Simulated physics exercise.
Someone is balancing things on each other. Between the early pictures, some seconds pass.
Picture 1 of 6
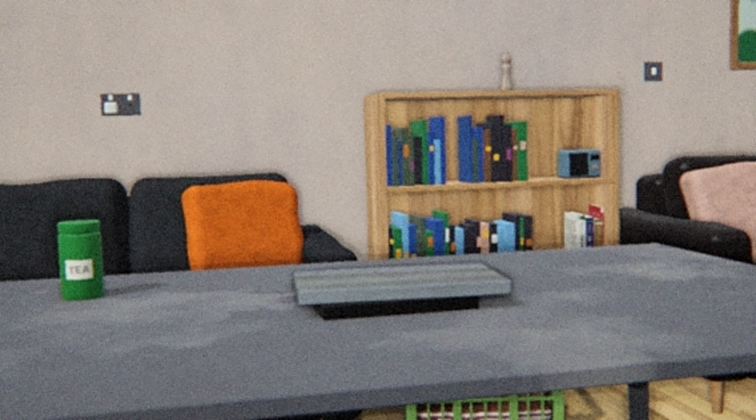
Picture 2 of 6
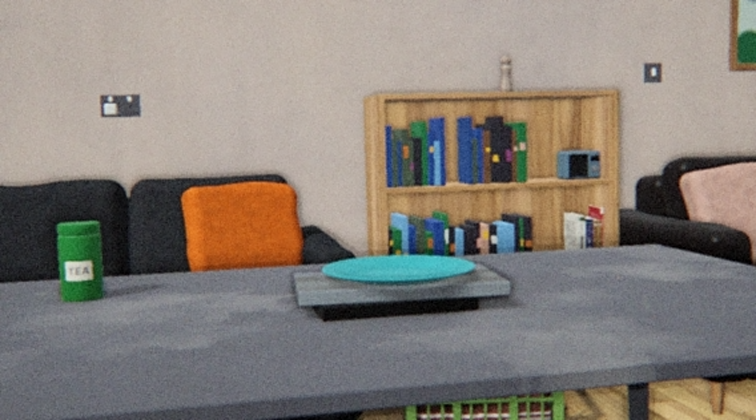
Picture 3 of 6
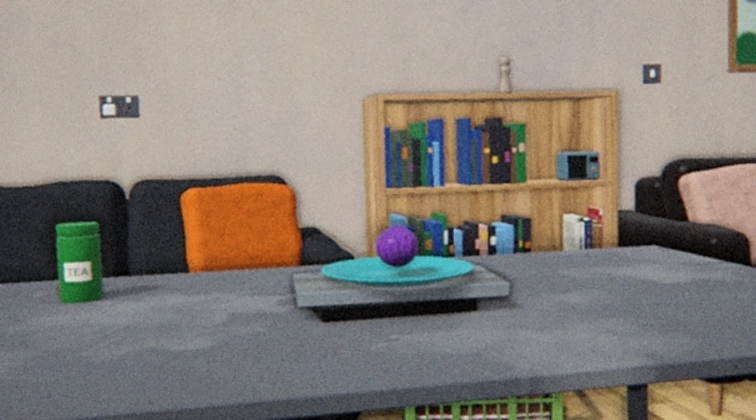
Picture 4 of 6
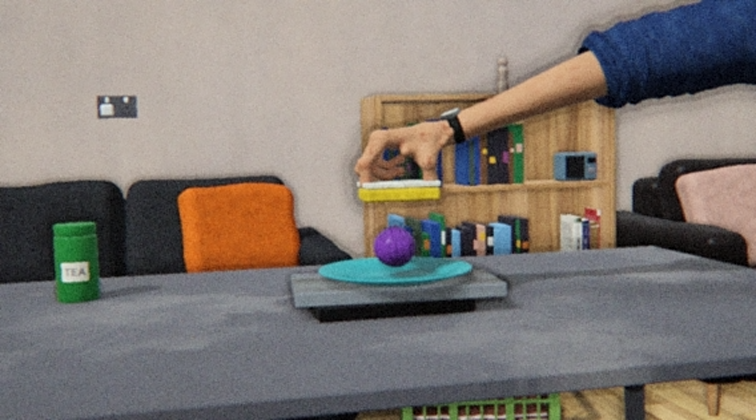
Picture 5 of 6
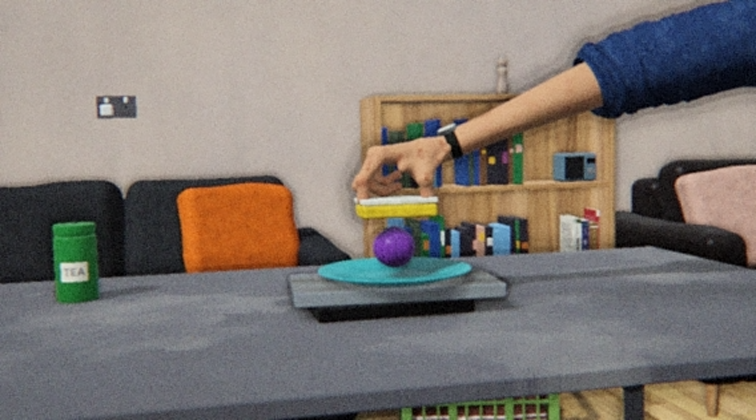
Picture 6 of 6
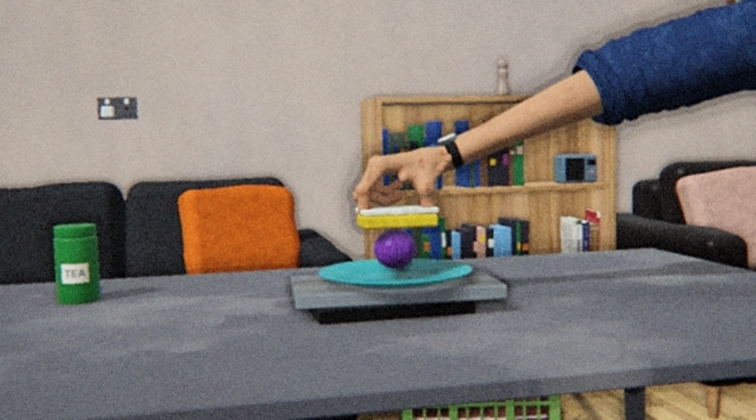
In a living room, a turquoise plate and then a purple onion appeared on a grey board on the table, and a hand lowered a yellow sponge onto the onion, still holding it.
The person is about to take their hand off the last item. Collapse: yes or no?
Collapse: Yes.
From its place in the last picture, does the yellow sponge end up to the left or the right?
To the right.
Then, 0.50 s after the last picture, yellow sponge tipped 47° from how it was near (424, 234).
Then, 1.40 s after the last picture, yellow sponge now fallen.
At rest, fallen, yellow sponge; the other 5 in place. Seen from the same camera at the end, yellow sponge near (427, 237). The pile comes apart.
